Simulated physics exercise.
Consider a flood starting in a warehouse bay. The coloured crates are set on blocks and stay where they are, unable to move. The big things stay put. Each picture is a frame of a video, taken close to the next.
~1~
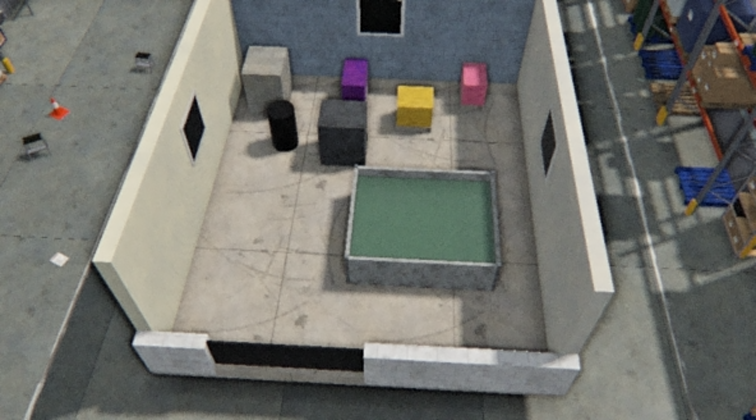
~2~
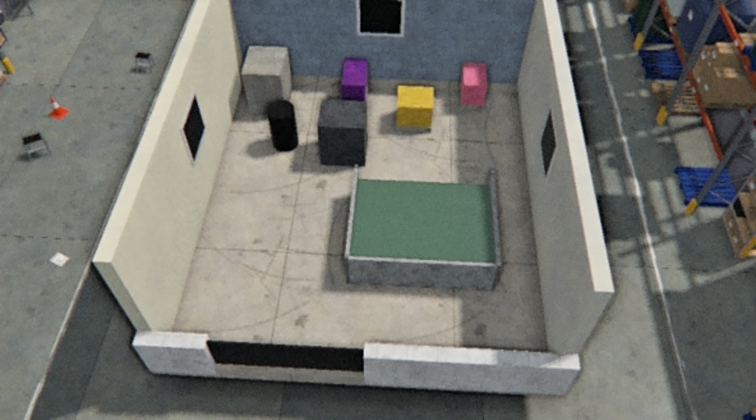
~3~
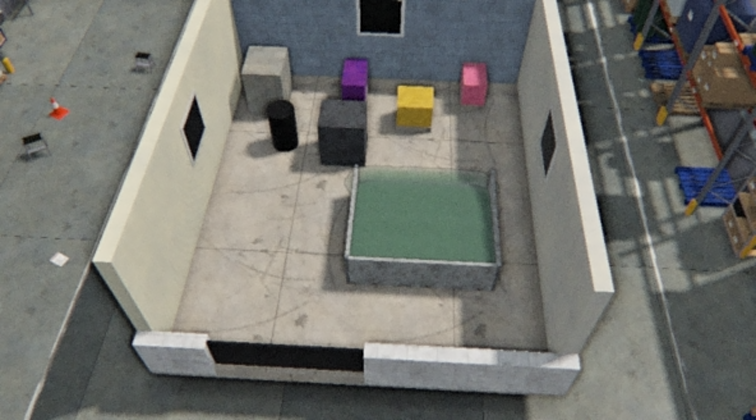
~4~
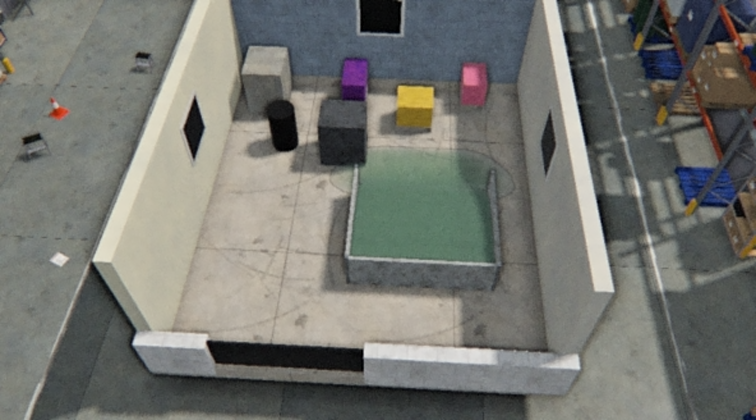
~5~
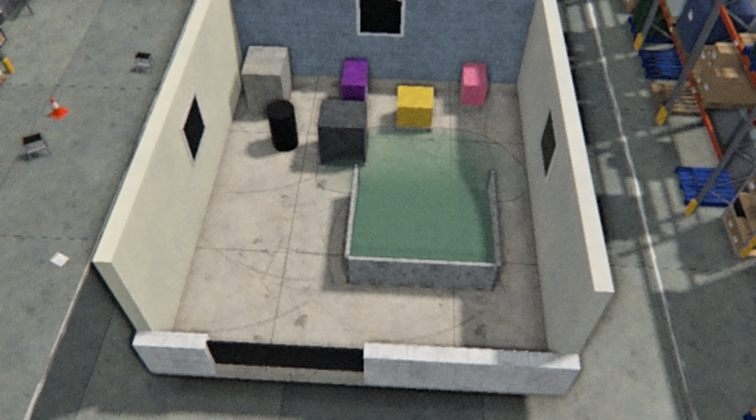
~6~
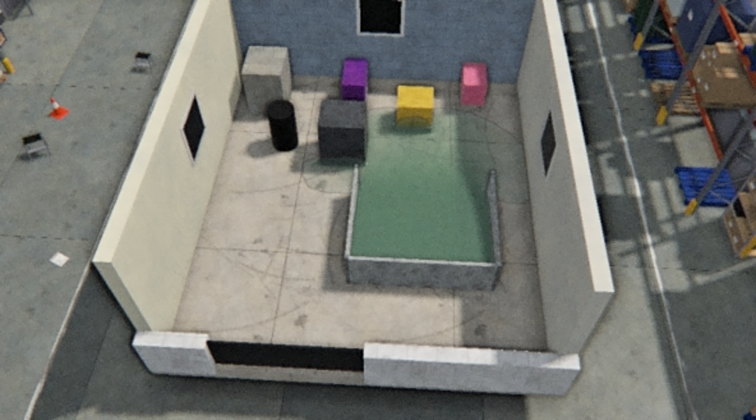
In a walled warehouse bay, a tank of green water sat still near some boxes, then its far side opened and the water poured out, spreading across the floor toward the yellow box.
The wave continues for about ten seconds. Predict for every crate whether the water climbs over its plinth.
One by one: The purple crate will be left wet; the pink crate will be left wet; the yellow crate will be left wet.
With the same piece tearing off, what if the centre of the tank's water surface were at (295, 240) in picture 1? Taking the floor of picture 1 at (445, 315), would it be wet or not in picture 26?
By then that patch is left unwetted.
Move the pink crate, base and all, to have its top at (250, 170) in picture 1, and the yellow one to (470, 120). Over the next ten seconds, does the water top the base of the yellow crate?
The yellow crate is flooded.
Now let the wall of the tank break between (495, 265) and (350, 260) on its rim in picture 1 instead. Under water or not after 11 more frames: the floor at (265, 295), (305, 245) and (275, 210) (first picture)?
Point by point: Drenched, unwetted, unwetted.
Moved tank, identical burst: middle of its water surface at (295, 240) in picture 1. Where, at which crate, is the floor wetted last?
The crate marked pink.
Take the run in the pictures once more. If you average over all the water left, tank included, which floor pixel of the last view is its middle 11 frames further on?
It is near (421, 159).
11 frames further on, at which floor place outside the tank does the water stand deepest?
Look near (514, 86).
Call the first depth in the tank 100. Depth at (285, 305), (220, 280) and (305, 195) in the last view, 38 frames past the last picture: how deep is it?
Around 2, 6 and 6 %.
A moment on, water covers 35 % of the floor; the purple crate water round its plinth, the pink crate water round its plinth, the yellow crate water round its plinth.
Next, water covers 50 % of the floor; the purple crate water round its plinth, the pink crate water round its plinth, the yellow crate water round its plinth.
Then, water covers 60 % of the floor; the purple crate water round its plinth, the pink crate water round its plinth, the yellow crate water round its plinth.
Later, water covers 85 % of the floor; the purple crate water round its plinth, the pink crate water round its plinth, the yellow crate water round its plinth.
In the end, water covers 100 % of the floor; the purple crate was topped, the pink crate was topped, the yellow crate was topped.
